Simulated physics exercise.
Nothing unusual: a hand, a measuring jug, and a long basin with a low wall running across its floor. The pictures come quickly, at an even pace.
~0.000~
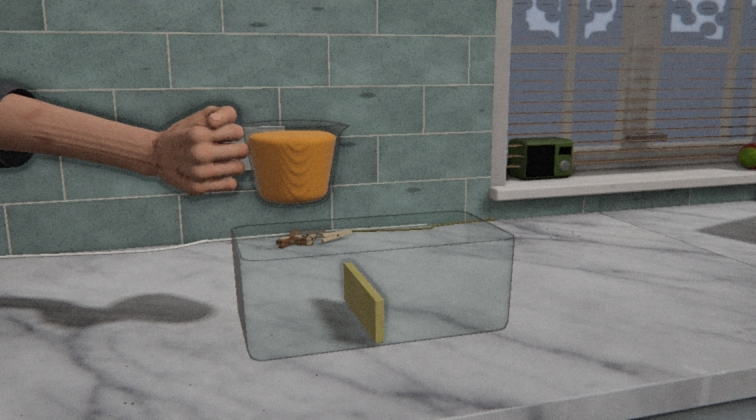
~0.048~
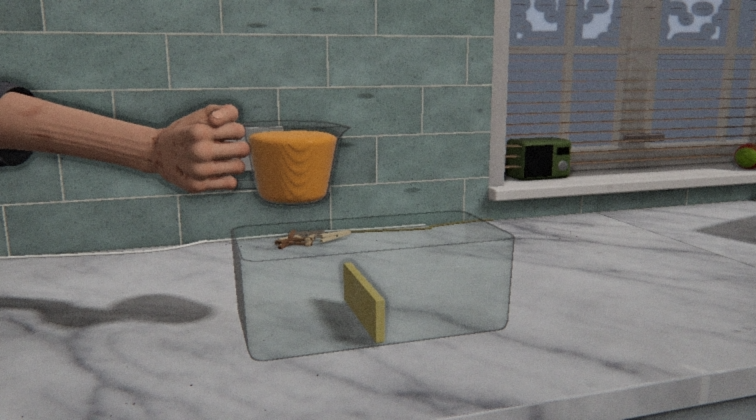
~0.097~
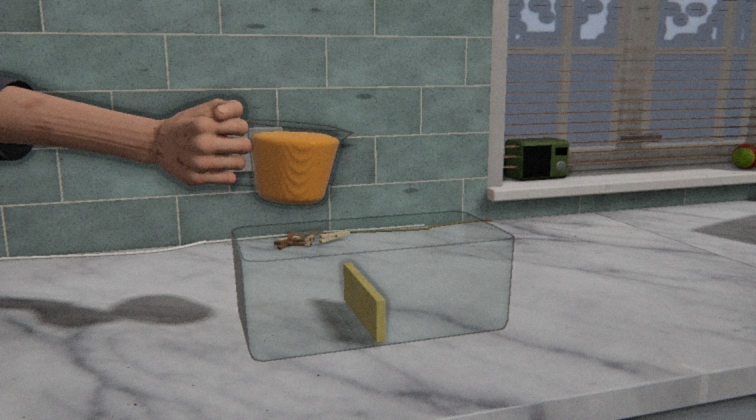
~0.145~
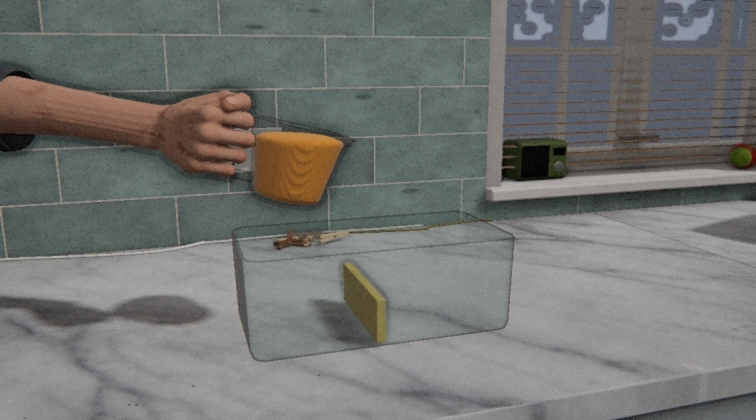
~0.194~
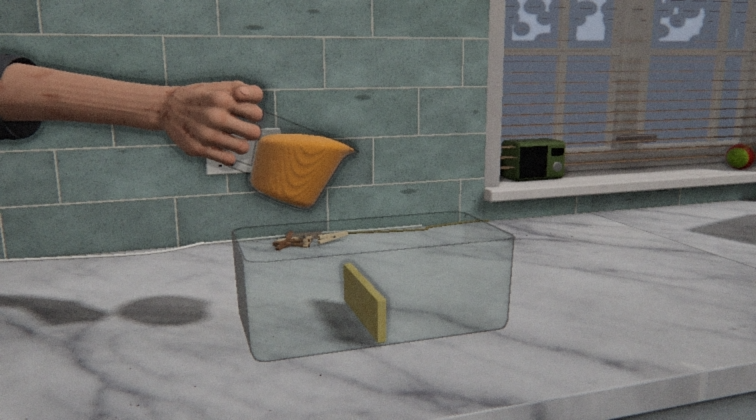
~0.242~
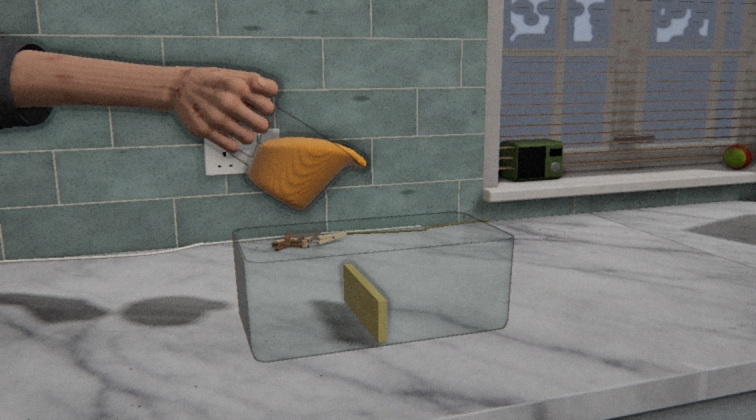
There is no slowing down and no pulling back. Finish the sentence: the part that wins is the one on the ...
... right.
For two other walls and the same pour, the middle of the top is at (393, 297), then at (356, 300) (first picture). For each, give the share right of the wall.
Roughly 35 per cent first and roughly 80 per cent second.
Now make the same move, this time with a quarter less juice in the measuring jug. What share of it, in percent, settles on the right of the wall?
It works out near 60 percent.
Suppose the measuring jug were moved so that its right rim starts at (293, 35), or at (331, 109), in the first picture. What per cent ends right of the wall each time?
It comes out at around 20 percent and then around 45 percent.
By 0.51 s the tilt is 101° and 30 per cent is still to pour, 5 is left of the wall and 46 right of it.
By 0.71 s the tilt is 112° and 2 per cent is still to pour, 28 is left of the wall and 68 right of it.
By 0.92 s the tilt is 112° and 0 per cent is still to pour, 31 is left of the wall and 68 right of it.
By 1.14 s the tilt is 112° and 0 per cent is still to pour, 31 is left of the wall and 68 right of it.
At rest 31 per cent lies left of the wall, 68 right of it and 1 outside.
